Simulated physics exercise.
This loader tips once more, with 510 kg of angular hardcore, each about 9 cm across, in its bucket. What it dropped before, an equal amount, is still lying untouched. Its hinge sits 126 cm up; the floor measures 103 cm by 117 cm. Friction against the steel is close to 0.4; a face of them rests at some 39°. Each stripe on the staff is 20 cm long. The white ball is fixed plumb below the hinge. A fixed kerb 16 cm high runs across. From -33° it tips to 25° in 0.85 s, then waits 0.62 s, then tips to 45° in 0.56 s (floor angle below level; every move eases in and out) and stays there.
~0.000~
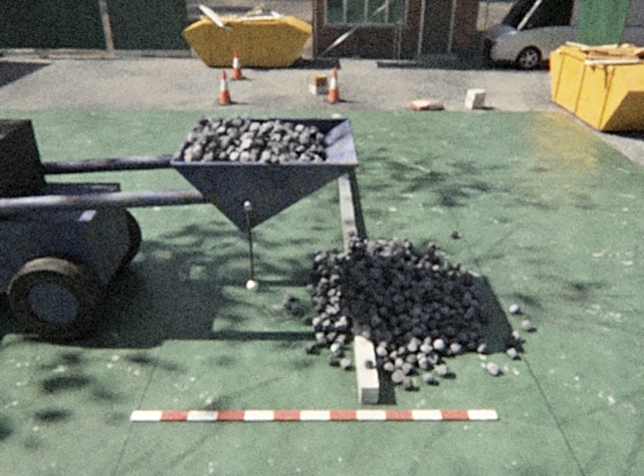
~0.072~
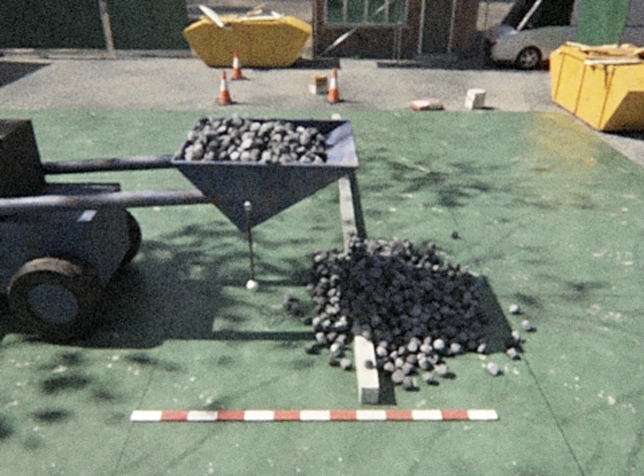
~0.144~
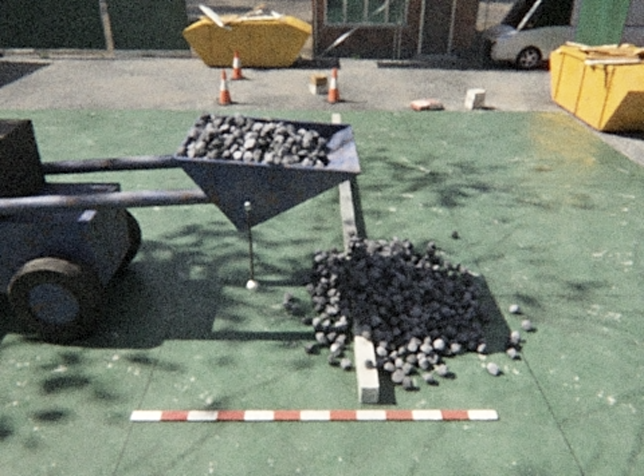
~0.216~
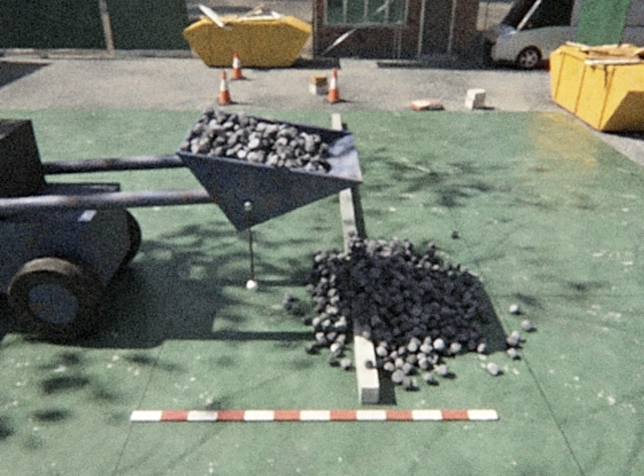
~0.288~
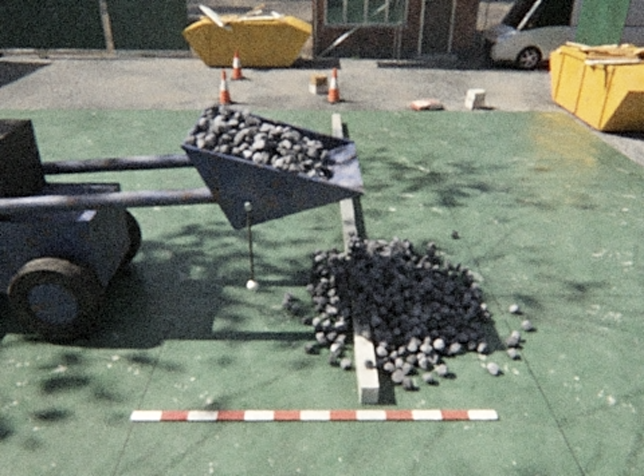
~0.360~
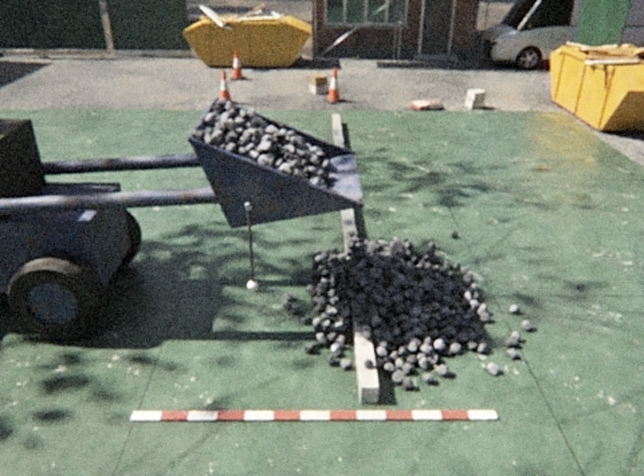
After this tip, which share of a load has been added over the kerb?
About 37 per cent.
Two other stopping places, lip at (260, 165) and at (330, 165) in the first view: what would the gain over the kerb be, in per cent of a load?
Near 0 per cent from the first place, 15 from the second.
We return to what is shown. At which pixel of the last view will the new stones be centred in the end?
Their middle is at about (346, 282).
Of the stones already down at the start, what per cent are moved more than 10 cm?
Roughly 5 per cent of them.
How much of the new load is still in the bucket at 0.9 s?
About 100 per cent.
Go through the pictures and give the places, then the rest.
In the first frame, the bucket is at -33°, its lip at (358, 164); the top of the load is at (226, 127). The earlier load is highest near (371, 271), 33 cm above ground level, 21 % on this side of the kerb, 79 % over the kerb.
In the second frame, the bucket is at -32°, its lip at (359, 167); the top of the load is at (227, 126); the stones move at 0.1 m/s on average.
In the third frame, lip at (361, 173), floor tilted -29°, highest stones at (219, 123); the stones move at 0.3 m/s on average.
In the fourth frame, lip at (363, 182), floor tilted -24°, highest stones at (219, 120); the stones move at 0.4 m/s on average.
In the fifth frame, the bucket is at -18°, its lip at (364, 193); the top of the load is at (218, 115); the stones move at 0.4 m/s on average.
In the sixth frame, lip at (364, 206), floor tilted -11°, highest stones at (222, 112); the stones move at 0.5 m/s on average.
After 0.6 s the floor is at 16°; in per cent of one load, 100 in the bucket, 21 on this side of the kerb, 79 over the kerb; the foremost stones are at (495, 304).
After 0.9 s the floor is at 25°; in per cent of one load, 99 in the bucket, 22 on this side of the kerb, 79 over the kerb; the foremost stones are at (495, 304).
After 2.5 s the floor is at 45°; in per cent of one load, 0 in the bucket, 84 on this side of the kerb, 116 over the kerb; the foremost stones are at (501, 313).
After 5.3 s the floor is at 45°; in per cent of one load, 0 in the bucket, 84 on this side of the kerb, 116 over the kerb; the foremost stones are at (501, 313). Net gain over the kerb, 37.
